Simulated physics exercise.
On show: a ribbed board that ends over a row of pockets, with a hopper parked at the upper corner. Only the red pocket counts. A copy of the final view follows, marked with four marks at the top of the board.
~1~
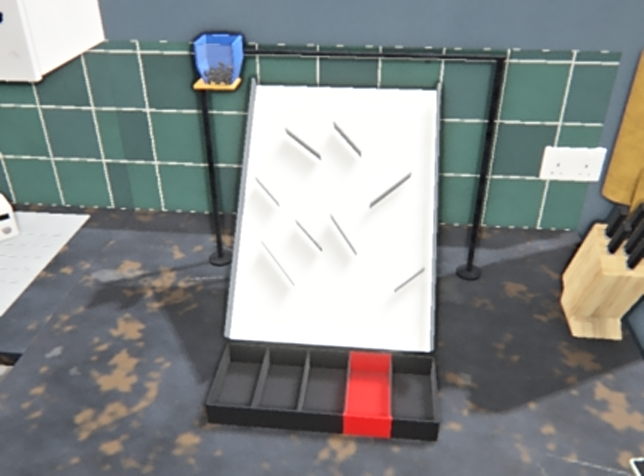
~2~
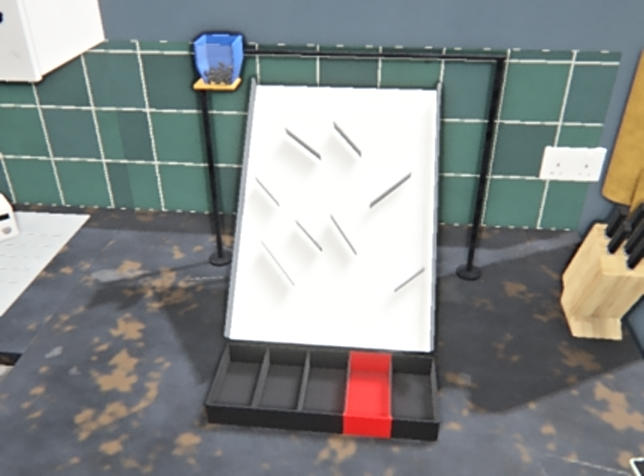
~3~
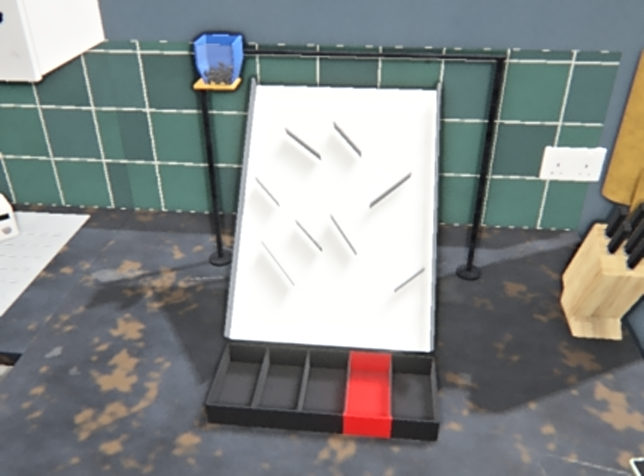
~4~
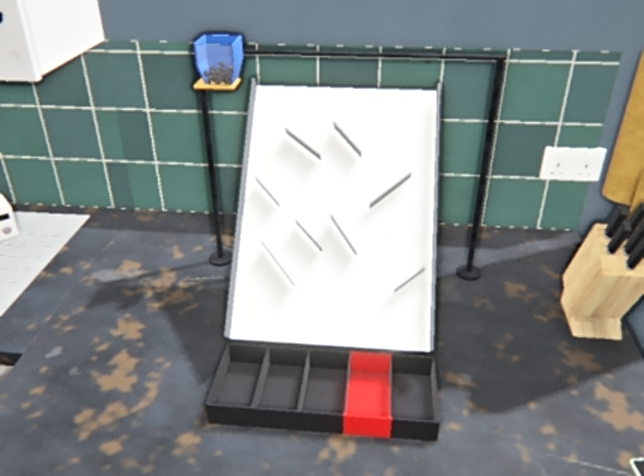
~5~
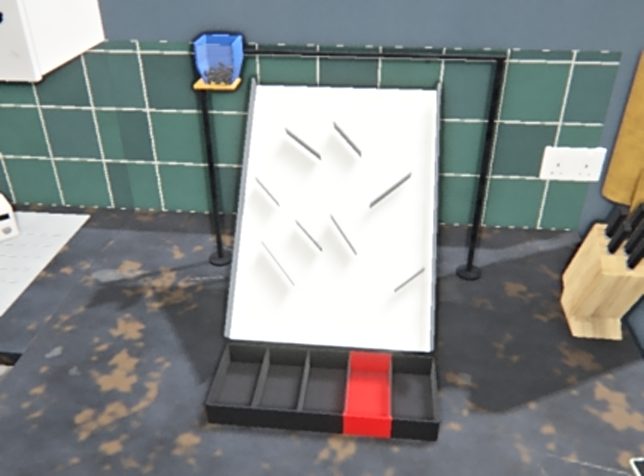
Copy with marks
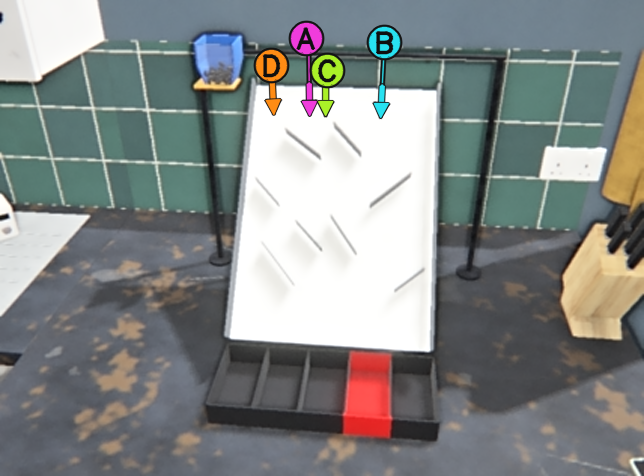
The clip opens on a white ribbed board leaning above a row of five pockets, the fourth from the left red, on a dark mottled counter. A blue hopper of dark beans sits at the board's upper left corner, and nothing visibly moves from start to finish.
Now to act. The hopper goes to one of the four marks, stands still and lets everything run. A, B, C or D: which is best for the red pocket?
B.
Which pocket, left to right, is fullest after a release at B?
The fourth from the left.
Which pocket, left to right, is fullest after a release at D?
It is the third one.
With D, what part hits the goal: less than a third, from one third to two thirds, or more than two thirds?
Less than a third.
On the marked copy, mark A meets the board at (309, 110); mark B meets the board at (380, 112); mark C meets the board at (325, 110); mark D meets the board at (273, 109).
With A, about a quarter in the red pocket, about half in other pockets, a small part held on the board.
With B, most in the red pocket, a small part in other pockets.
With C, about a third in the red pocket, about half in other pockets, a small part held on the board.
With D, about a quarter in the red pocket, about two thirds in other pockets, a small part held on the board.
